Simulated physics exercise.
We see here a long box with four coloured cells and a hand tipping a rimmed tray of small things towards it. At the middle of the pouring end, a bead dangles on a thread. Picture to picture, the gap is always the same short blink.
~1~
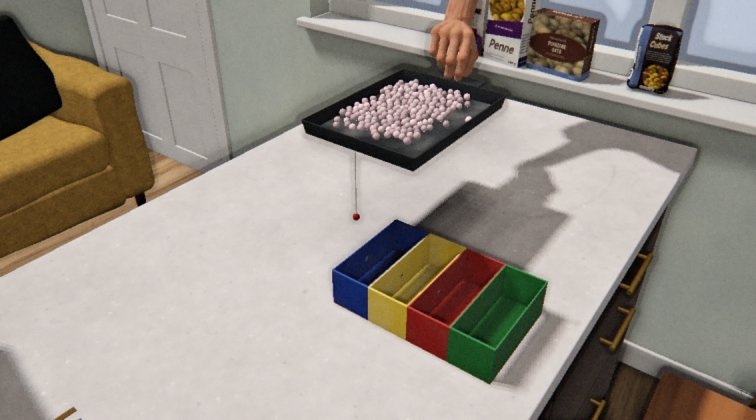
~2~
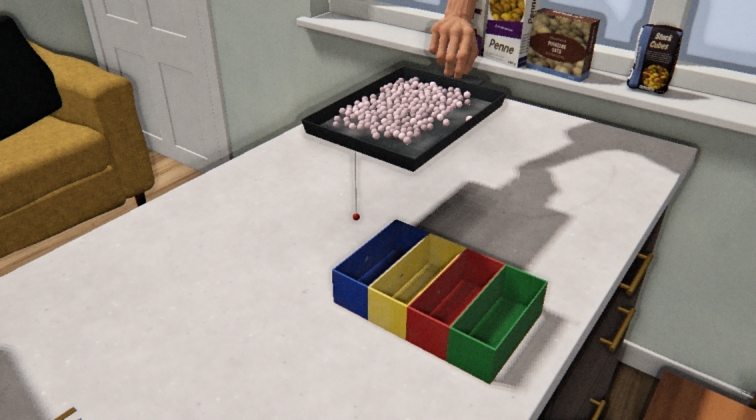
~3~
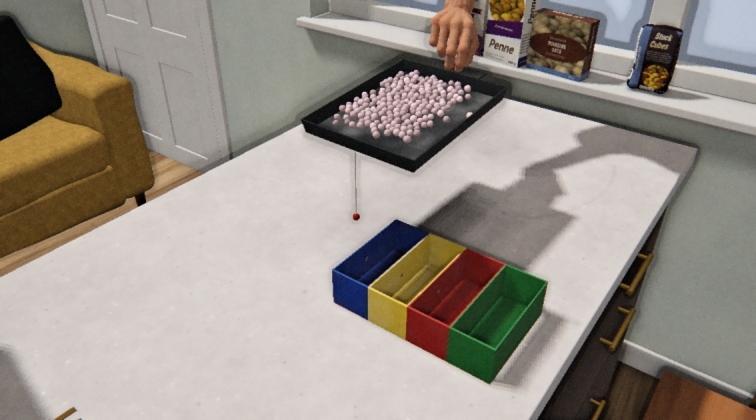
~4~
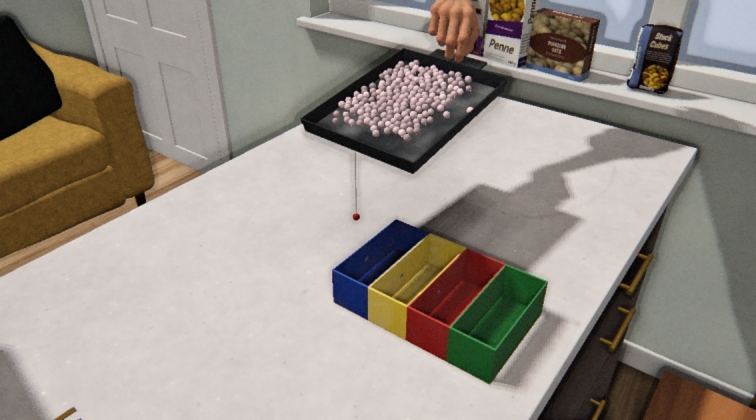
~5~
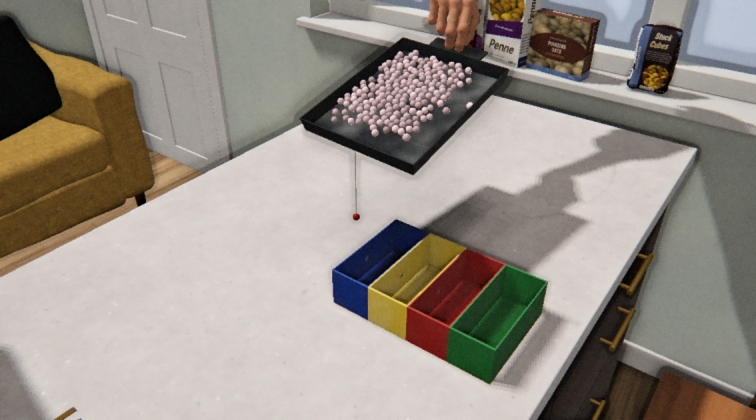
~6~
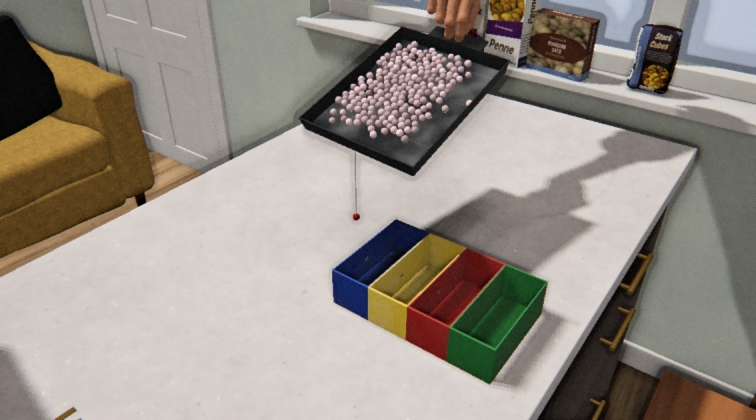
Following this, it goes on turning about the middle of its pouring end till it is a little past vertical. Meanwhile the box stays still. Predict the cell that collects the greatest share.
The blue cell collects the greatest share.
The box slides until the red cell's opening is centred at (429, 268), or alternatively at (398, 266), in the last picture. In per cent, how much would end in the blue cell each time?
I'd say about 20 percent, followed by about 10 percent.
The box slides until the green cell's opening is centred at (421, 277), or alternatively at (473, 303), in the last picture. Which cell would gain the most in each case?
In turn: The red cell; the cell in yellow.
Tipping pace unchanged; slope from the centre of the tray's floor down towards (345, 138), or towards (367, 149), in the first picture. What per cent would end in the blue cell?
0 and 30 per cent, in that order.
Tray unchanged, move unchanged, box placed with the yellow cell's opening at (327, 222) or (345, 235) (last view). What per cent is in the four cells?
Roughly 80 %, then roughly 100 %.
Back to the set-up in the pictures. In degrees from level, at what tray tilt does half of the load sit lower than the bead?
Angle: Close to 95°.
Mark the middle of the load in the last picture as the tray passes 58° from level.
Roughly at (382, 144).
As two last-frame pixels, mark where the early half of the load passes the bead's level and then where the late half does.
Early half: (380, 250); late half: (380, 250).
Shortly afterwards, tray tipped steeply; all but a few on the tray; only a few in the yellow cell; only a few in the blue cell; a little falling or outside the box.
Next, tray tipped right over; near a third on the tray; near a quarter in the blue cell; a little in the yellow cell; only a few in the red cell; near a third falling or outside the box.
Some moments later, tray tipped past a quarter turn; near half in the blue cell; near a quarter in the yellow cell; only a few in the red cell; near a quarter falling or outside the box.
In the end, tray tipped past a quarter turn; near half in the blue cell; near a quarter in the yellow cell; only a few in the red cell; none at all in the green cell; near a quarter outside the box.
